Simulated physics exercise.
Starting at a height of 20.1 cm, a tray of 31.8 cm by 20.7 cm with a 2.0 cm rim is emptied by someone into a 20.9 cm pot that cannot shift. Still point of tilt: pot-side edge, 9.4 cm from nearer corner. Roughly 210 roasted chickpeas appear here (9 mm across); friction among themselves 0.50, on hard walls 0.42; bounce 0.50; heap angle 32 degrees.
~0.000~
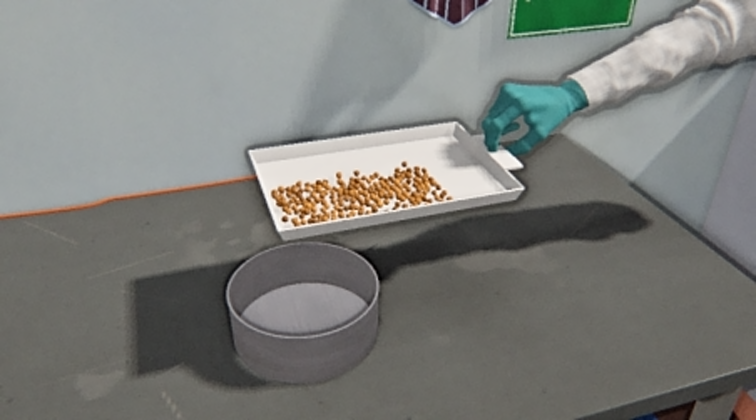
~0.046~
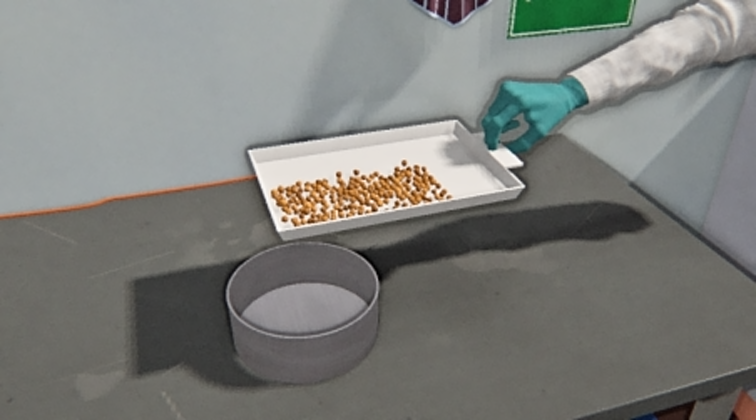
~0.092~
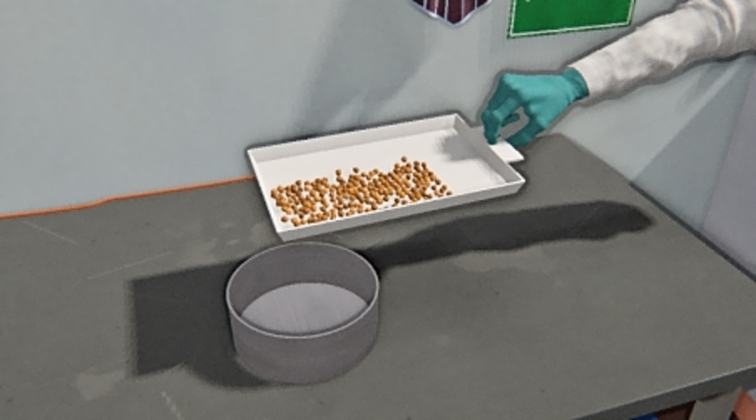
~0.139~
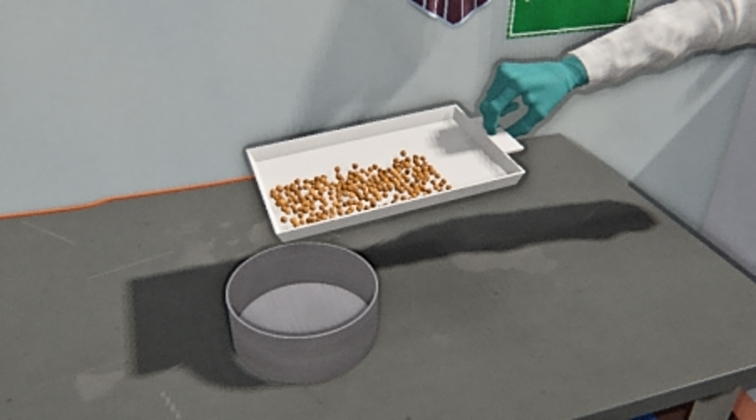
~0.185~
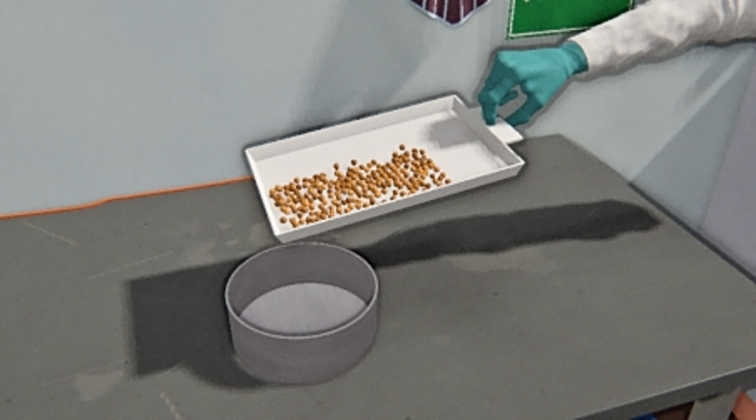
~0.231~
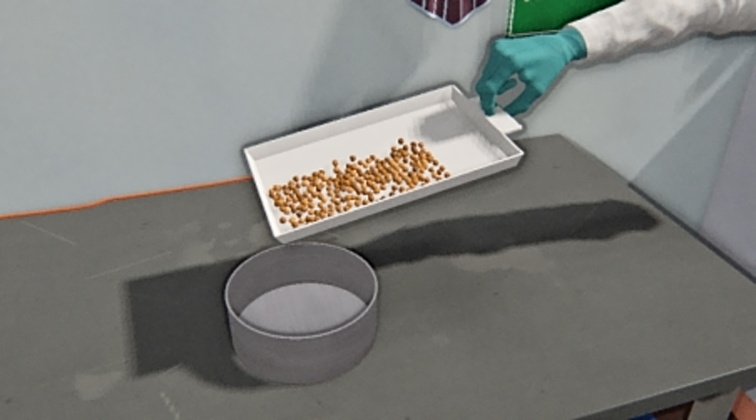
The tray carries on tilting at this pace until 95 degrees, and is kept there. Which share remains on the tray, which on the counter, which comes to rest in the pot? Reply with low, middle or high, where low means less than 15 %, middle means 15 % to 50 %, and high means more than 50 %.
My answer: Left on the tray - low; counter - middle; pot - high.
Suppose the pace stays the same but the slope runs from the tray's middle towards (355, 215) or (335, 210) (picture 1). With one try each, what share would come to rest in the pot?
I'd put it at roughly 90 per cent for the first tilt and roughly 95 per cent for the second.
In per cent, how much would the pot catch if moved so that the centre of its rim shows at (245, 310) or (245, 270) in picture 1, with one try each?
In order, about 95 and about 70 per cent.
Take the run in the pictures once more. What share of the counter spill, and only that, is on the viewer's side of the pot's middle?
I'd put it at around 40 per cent.
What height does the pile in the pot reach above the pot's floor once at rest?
It reaches roughly 2.0 cm.
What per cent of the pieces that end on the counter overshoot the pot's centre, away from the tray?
100 per cent.
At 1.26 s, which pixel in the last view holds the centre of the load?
At that moment the load's centre is around (284, 191).
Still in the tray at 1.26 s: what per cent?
About 100 per cent.
After 0.85 s, tilt 51 degrees; the tray holds 100 %, the pot 0 %.
After 1.26 s, tilt 77 degrees; the tray holds 100 %, the pot 0 %.
After 1.75 s, tilt 95 degrees; the tray holds 0 %, the pot 65 %.
In the end, at 2.5 s, tray 0 %, counter 30 %, pot 70 %.
